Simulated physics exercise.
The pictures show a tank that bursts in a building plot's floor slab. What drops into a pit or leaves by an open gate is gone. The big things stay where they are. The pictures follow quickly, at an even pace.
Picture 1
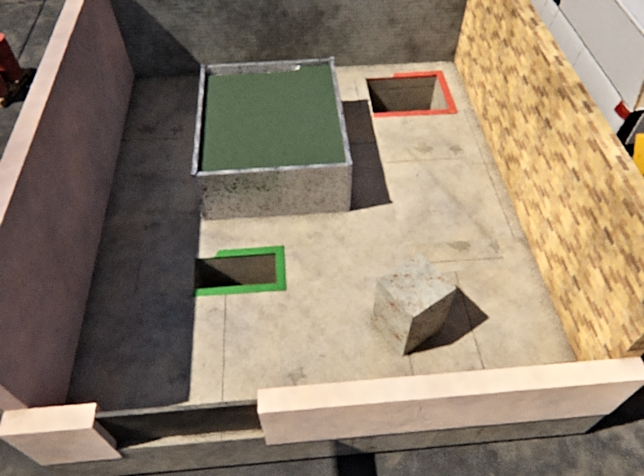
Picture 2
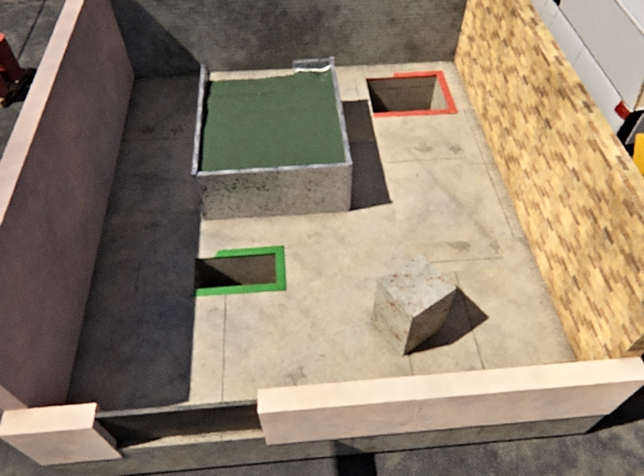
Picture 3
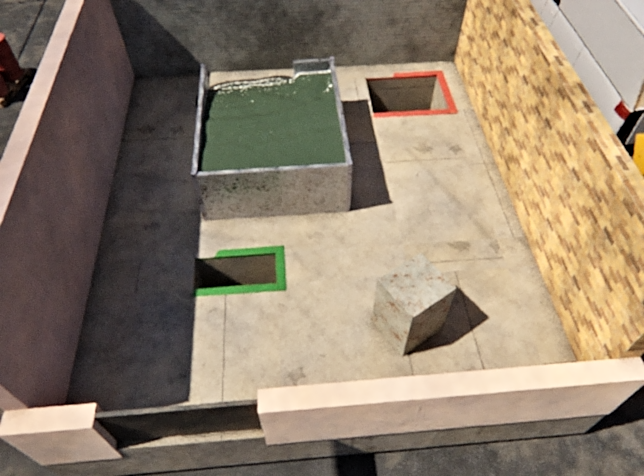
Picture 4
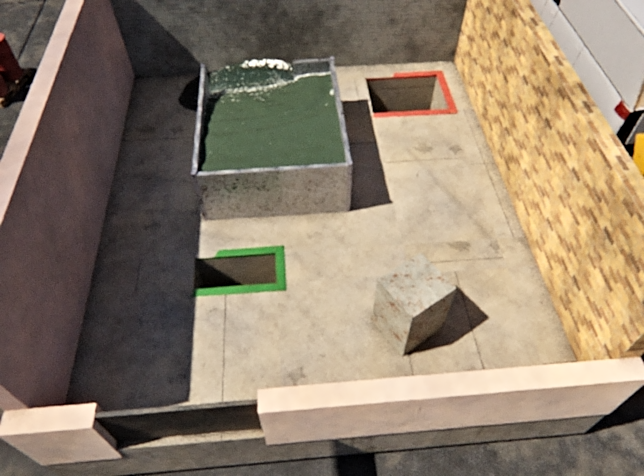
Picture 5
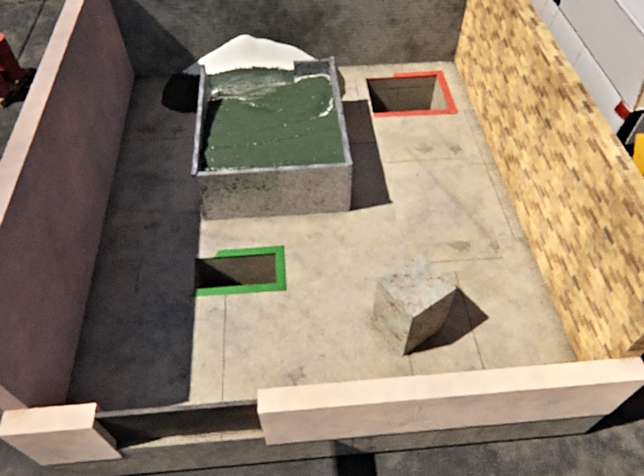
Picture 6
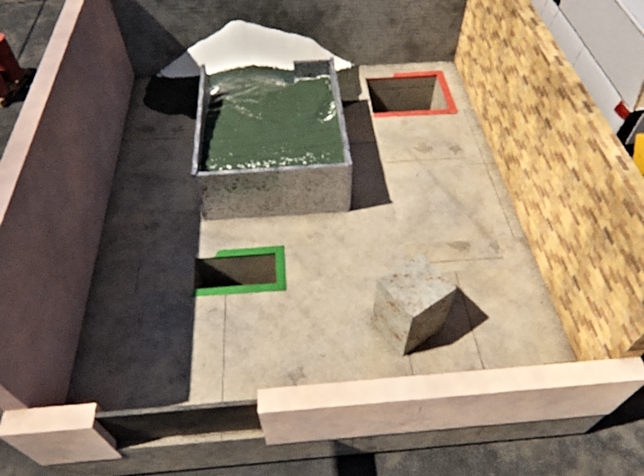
A concrete tank of green water sat still on a walled floor slab, then its far side opened and foamy white water poured out behind it, spreading to both sides along the back wall.
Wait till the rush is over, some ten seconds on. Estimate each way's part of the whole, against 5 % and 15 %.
In the end: The gate takes less than 5 %; the red pit takes more than 15 %; the green pit takes from 5 to 15 %.
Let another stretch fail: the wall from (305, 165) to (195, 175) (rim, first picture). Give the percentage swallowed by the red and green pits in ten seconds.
In per cent: Red 2, green 70.
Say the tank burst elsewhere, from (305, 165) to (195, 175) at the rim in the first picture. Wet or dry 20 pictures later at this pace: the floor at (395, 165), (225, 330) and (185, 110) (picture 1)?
In turn: Free of water, wet, free of water.
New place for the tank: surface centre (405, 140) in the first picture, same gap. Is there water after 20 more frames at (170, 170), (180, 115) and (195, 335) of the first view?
In turn: Wet, flooded, free of water.
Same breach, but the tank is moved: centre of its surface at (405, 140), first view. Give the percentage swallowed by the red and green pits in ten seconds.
Parts in a hundred: Red 50, green 6.
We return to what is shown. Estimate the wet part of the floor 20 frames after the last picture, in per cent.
About 55 per cent.
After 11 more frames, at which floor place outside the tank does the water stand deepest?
At about (145, 76).
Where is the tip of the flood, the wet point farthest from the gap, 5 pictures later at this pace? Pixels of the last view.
At about (452, 61).
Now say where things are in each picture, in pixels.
The first frame shows still water in the water tank at (270, 115).
In the second frame, water pours out on the water tank's far side and has run to a hidden place.
In the third frame, the front is at a hidden place, out from the gap on the water tank's far side.
In the fourth frame, water pours out on the water tank's far side and has run to a hidden place.
In the fifth frame, water pours out on the water tank's far side and has run to a hidden place.
In the sixth frame, the front is at (355, 66), out from the gap on the water tank's far side.
A moment on, water covers 20 % of the floor; the gate 0 %, the red pit 1 %, the green pit 0 %.
Next, water covers 35 % of the floor; the gate 0 %, the red pit 7 %, the green pit 0 %.
Then, water covers 55 % of the floor; the gate 0 %, the red pit 15 %, the green pit 2 %.
Later, water covers 85 % of the floor; the gate 0 %, the red pit 25 %, the green pit 5 %.
In the end, water covers 100 % of the floor; the gate 0 %, the red pit 33 %, the green pit 7 %.
